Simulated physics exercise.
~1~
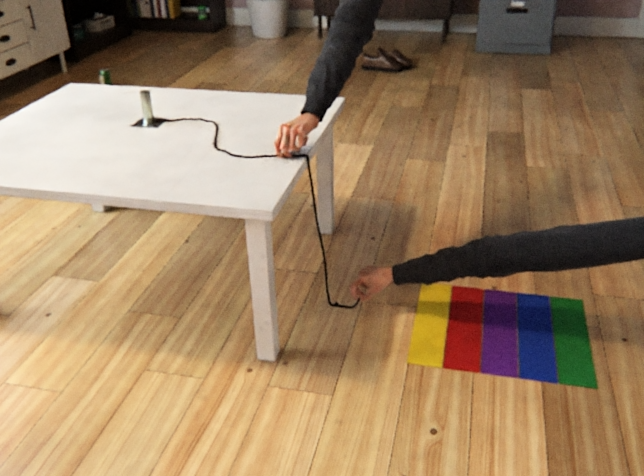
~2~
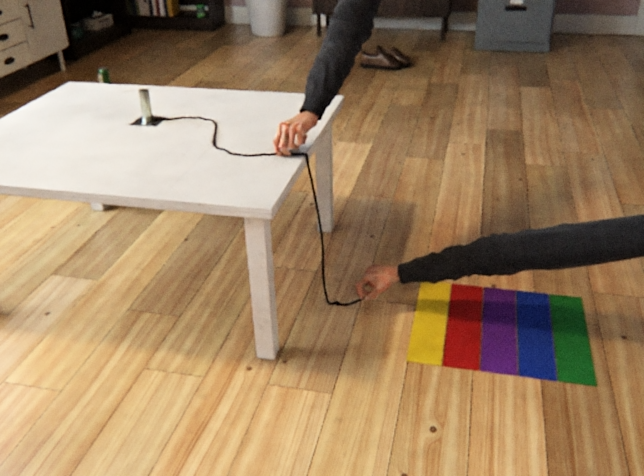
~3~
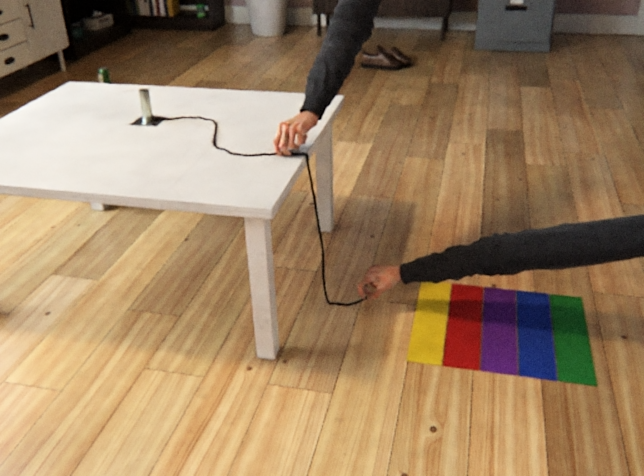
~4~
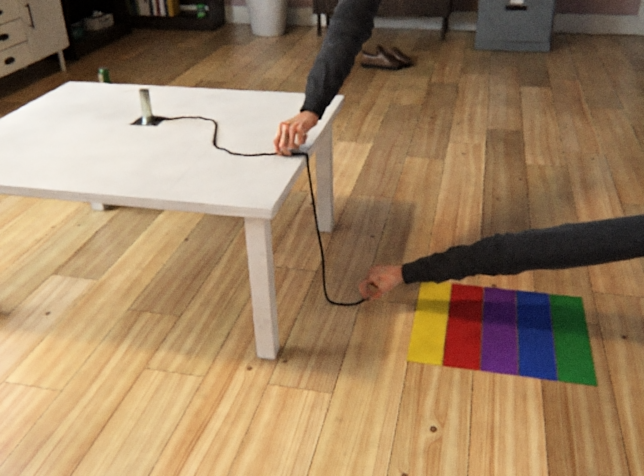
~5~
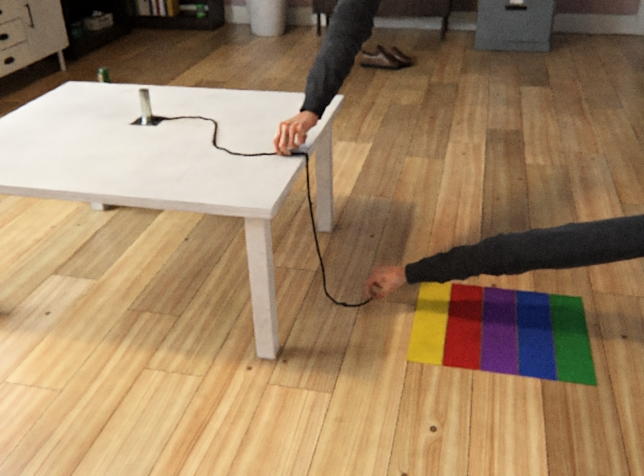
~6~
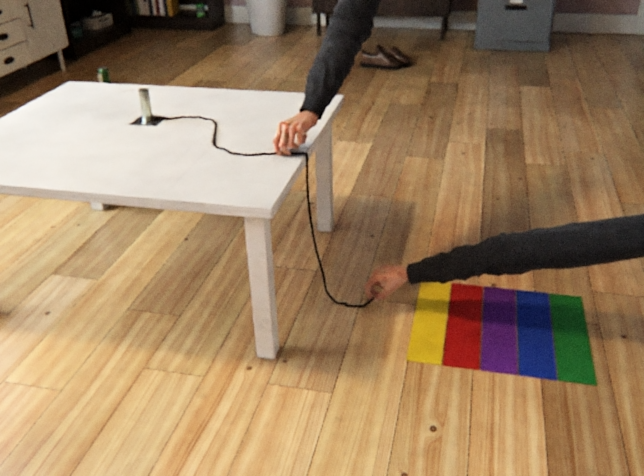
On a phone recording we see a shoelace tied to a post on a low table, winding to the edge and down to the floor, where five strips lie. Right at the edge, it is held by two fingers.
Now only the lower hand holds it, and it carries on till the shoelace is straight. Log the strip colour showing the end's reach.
Reach: Blue strip.
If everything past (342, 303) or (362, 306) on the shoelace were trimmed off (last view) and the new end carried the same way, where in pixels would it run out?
The pixels are close to (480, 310) for the first and (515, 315) for the second.
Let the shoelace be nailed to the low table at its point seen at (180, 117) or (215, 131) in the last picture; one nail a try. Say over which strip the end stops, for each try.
Result, first place: Blue; second place: Purple.
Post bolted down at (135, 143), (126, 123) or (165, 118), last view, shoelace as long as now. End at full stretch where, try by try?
Roughly (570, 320), (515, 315) and (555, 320), try by try.
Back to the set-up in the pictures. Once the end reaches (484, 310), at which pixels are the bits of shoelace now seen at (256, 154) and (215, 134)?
One lands at (310, 161), the other at (243, 135).
Early on, end near (484, 310); over purple.
Midway, end near (518, 314); over blue.
At the end of the slack, end near (540, 316); over blue. The blue one.
